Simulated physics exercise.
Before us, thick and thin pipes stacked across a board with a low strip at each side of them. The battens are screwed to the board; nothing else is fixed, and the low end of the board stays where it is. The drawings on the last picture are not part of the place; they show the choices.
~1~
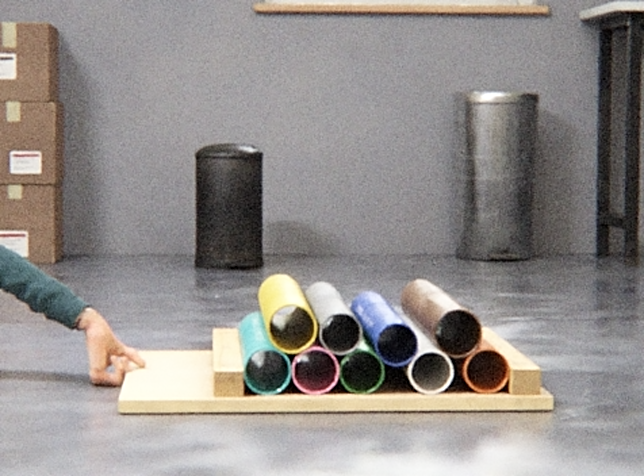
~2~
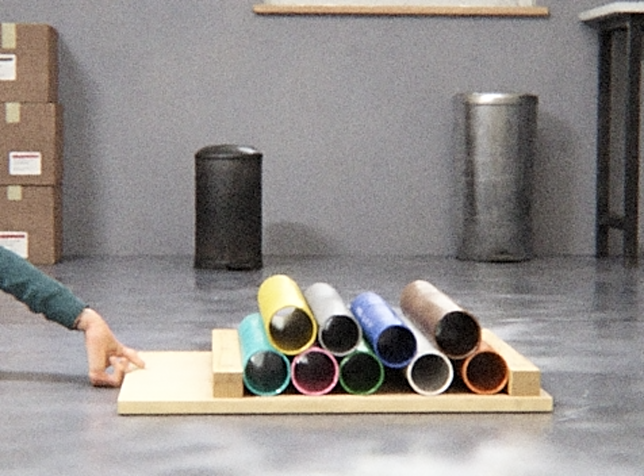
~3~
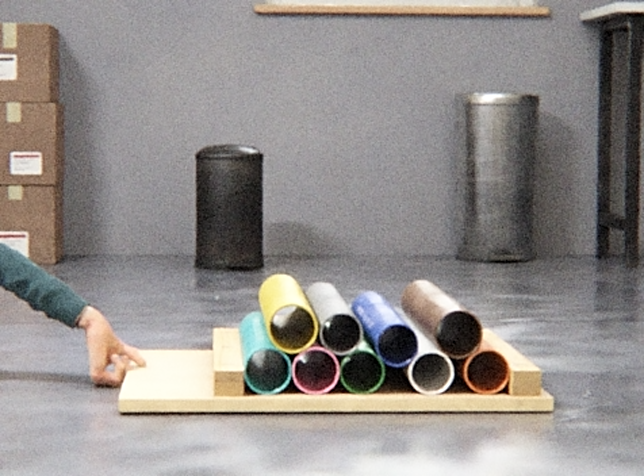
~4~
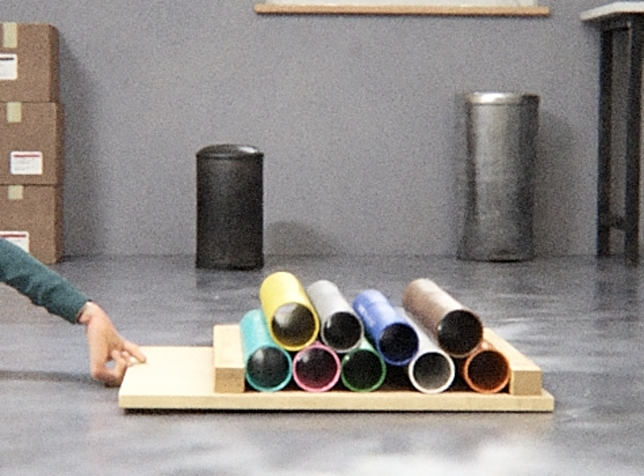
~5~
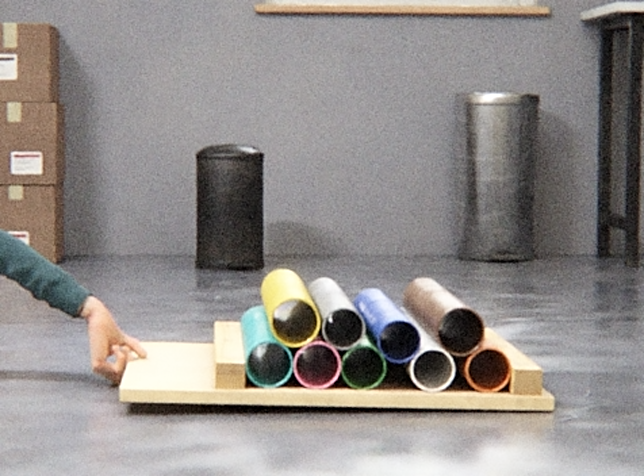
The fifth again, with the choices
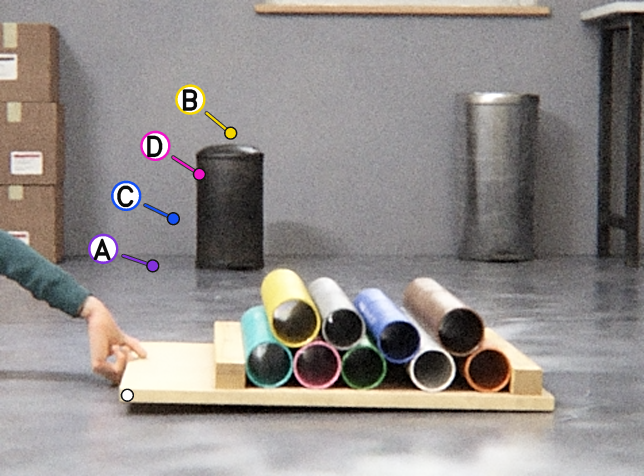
Board stacked with colourful pipes between two wooden strips rising very slightly at its left end as a hand lifts it.
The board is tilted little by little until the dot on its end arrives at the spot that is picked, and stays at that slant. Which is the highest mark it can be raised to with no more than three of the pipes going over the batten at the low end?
Lift it to C and no more.
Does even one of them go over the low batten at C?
At C: Yes.
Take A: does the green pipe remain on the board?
The green pipe: Yes.
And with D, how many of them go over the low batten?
With D, four.
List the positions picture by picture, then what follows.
The first frame shows orange pipe (487, 370); brown pipe (458, 333); yellow pipe (292, 328).
The second frame shows yellow pipe (291, 329); grey pipe (340, 335).
The third frame shows board (327, 366); turquoise pipe (268, 370); green pipe (362, 372).
The fourth frame shows board (327, 364); turquoise pipe (268, 368); pink pipe (316, 369).
The fifth frame shows board (328, 362); turquoise pipe (269, 364); pink pipe (317, 365).
On the copy, A at (153, 266); B at (231, 133); C at (173, 219); D at (200, 174); the white dot at (127, 395).
On C. First, board at 16°.
Then, board at 26°.
Finally, board at 26°, one over the low batten (brown).
By contrast, A one over the low batten (brown); B four over the low batten (brown, yellow, grey, blue); D four over the low batten (brown, yellow, grey, blue).
